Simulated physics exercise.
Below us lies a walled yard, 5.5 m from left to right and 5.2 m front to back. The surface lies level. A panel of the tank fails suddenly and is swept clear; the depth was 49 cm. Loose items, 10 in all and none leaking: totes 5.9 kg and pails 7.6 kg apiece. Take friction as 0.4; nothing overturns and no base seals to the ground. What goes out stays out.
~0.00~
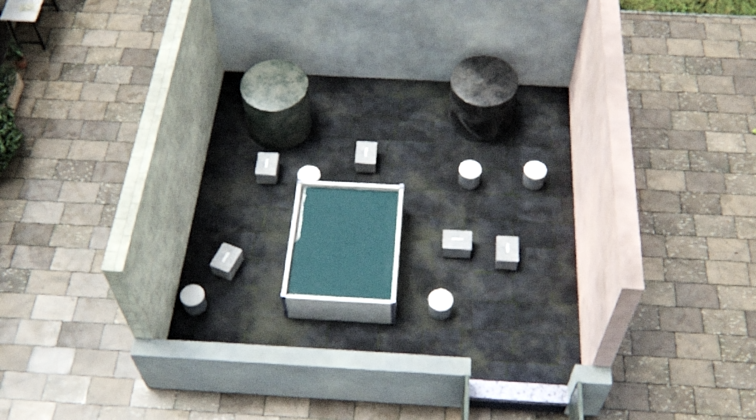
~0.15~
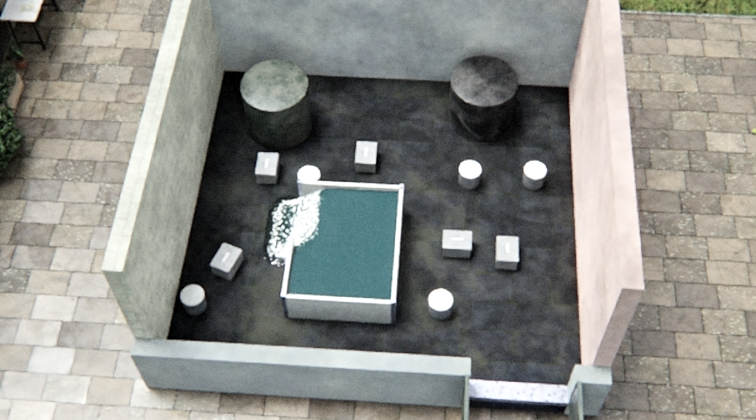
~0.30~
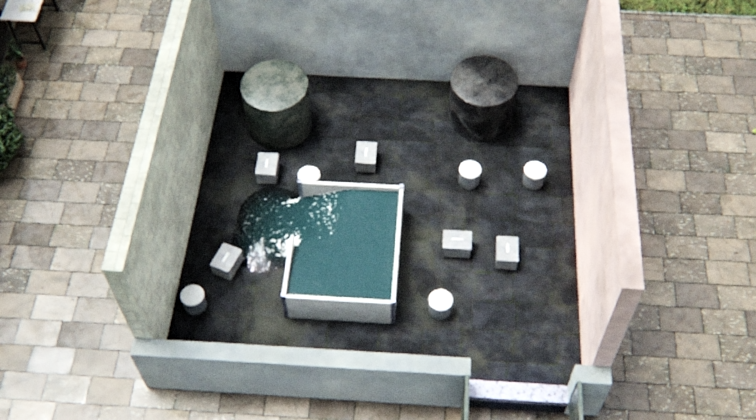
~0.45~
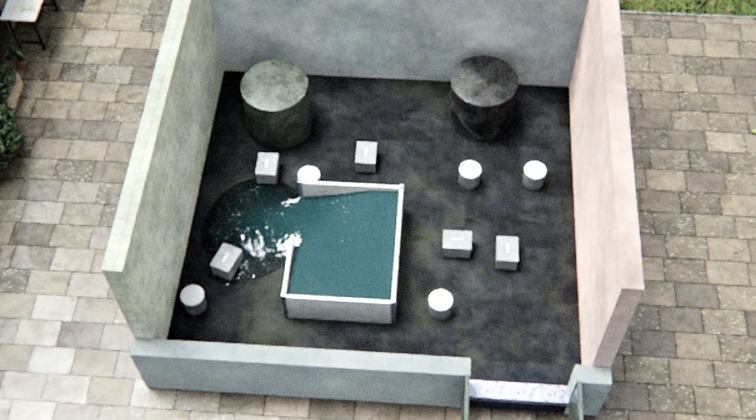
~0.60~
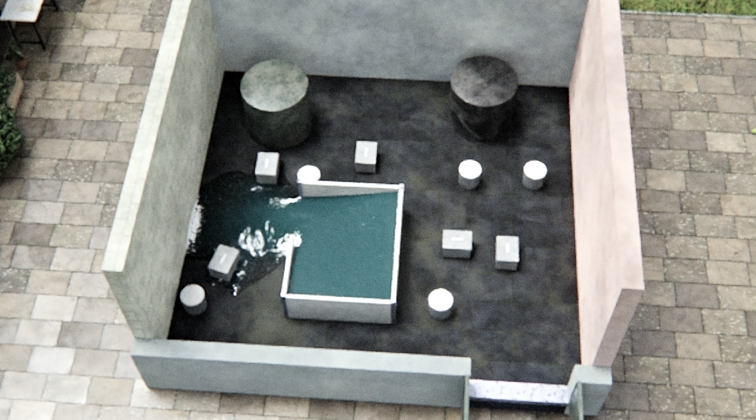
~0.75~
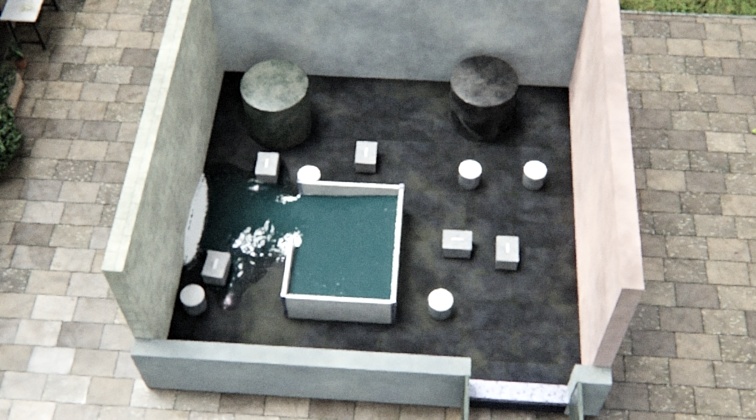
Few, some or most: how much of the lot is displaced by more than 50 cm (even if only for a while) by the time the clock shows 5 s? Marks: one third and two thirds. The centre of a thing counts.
Share: Not even a third.
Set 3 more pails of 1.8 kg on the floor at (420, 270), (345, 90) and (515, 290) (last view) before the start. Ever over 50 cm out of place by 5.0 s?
In turn: Short of it, over, less.
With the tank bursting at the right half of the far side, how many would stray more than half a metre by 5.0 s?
In that case 1 of them.
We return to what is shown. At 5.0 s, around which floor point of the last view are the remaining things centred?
At about (431, 237).
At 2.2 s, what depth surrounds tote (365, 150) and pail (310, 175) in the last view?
Roughly 0 and 0 cm.
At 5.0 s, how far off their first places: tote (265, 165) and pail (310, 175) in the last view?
In turn: 120 cm, 0 cm.
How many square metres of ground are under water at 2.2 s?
About 9.0 m2.
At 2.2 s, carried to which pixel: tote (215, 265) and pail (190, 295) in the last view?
Around (234, 311) and (206, 337).
After 1.1 s 0 of 10 are over 50 cm from their spots; 0 afloat.
After 2.2 s 2 of 10 are over 50 cm from their spots; 1 afloat.
After 3.5 s 3 of 10 are over 50 cm from their spots; 1 afloat.
After 5.0 s 3 of 10 are over 50 cm from their spots, and 3 have been at some point; 0 afloat.
